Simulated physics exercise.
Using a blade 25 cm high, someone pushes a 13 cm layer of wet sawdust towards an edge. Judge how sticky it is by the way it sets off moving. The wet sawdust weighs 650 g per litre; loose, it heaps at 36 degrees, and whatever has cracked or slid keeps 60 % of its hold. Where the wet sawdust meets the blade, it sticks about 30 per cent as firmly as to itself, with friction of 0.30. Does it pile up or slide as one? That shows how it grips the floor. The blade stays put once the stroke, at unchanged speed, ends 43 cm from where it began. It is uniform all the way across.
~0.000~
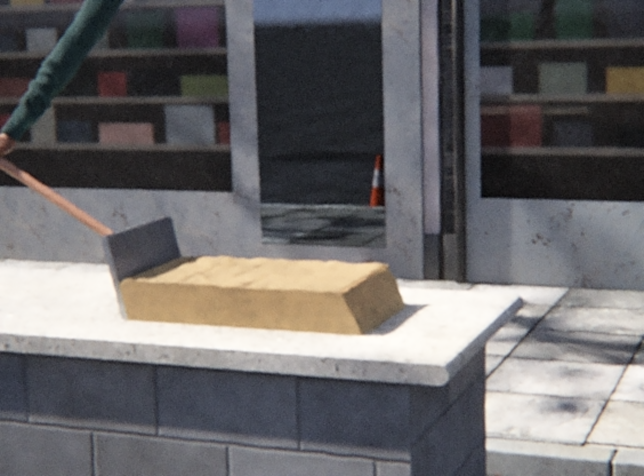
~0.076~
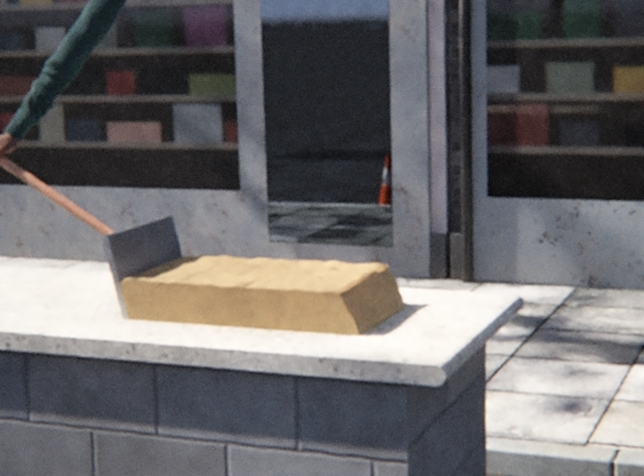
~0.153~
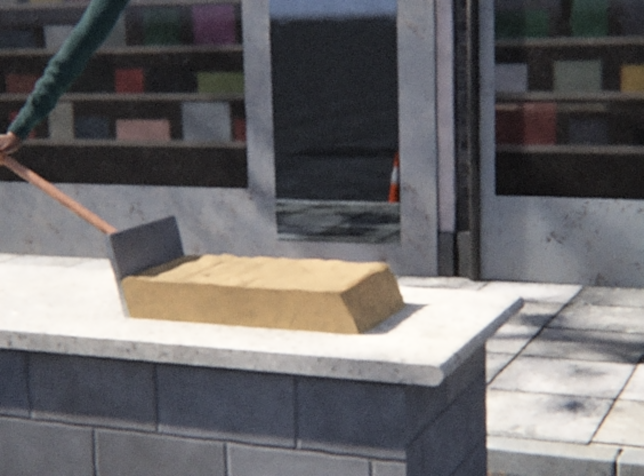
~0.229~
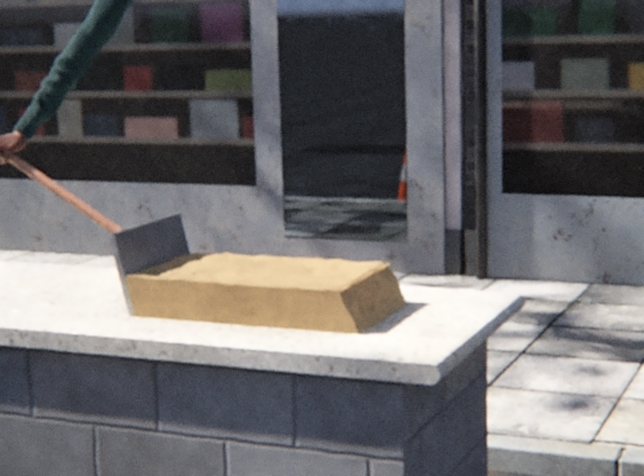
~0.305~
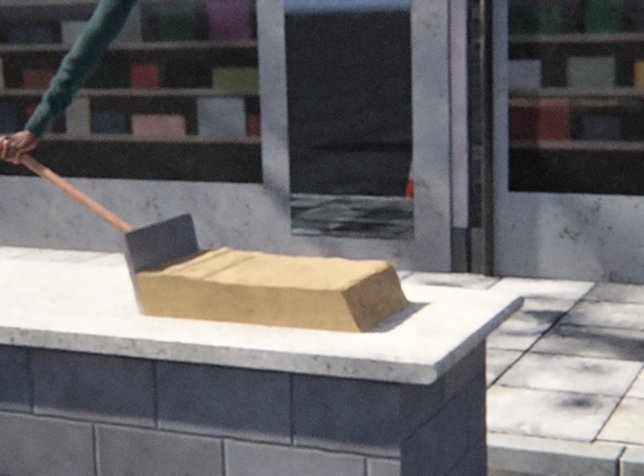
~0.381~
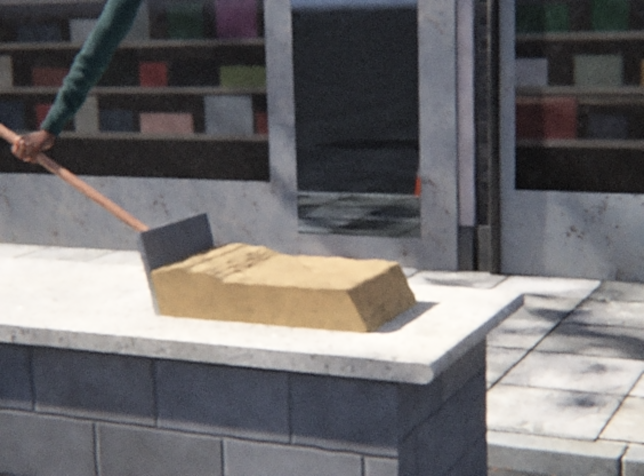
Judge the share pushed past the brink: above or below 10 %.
It should end up lower than 10 percent.
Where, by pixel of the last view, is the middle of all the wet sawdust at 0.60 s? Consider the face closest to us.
It comes out near (298, 305), give or take.
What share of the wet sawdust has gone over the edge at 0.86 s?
That comes to about 0 per cent.
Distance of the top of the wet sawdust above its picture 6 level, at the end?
The gap comes to some 0 centimetres.
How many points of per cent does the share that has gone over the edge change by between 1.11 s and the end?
The shift from then on comes to some 0 in a hundred.
By 0.60 s, 0 % has gone over the edge.
By 0.86 s, 0 % has gone over the edge.
By 1.11 s, 0 % has gone over the edge.
By 1.37 s, 0 % has gone over the edge.
By 1.56 s, at the end, 0 % has gone over the edge.
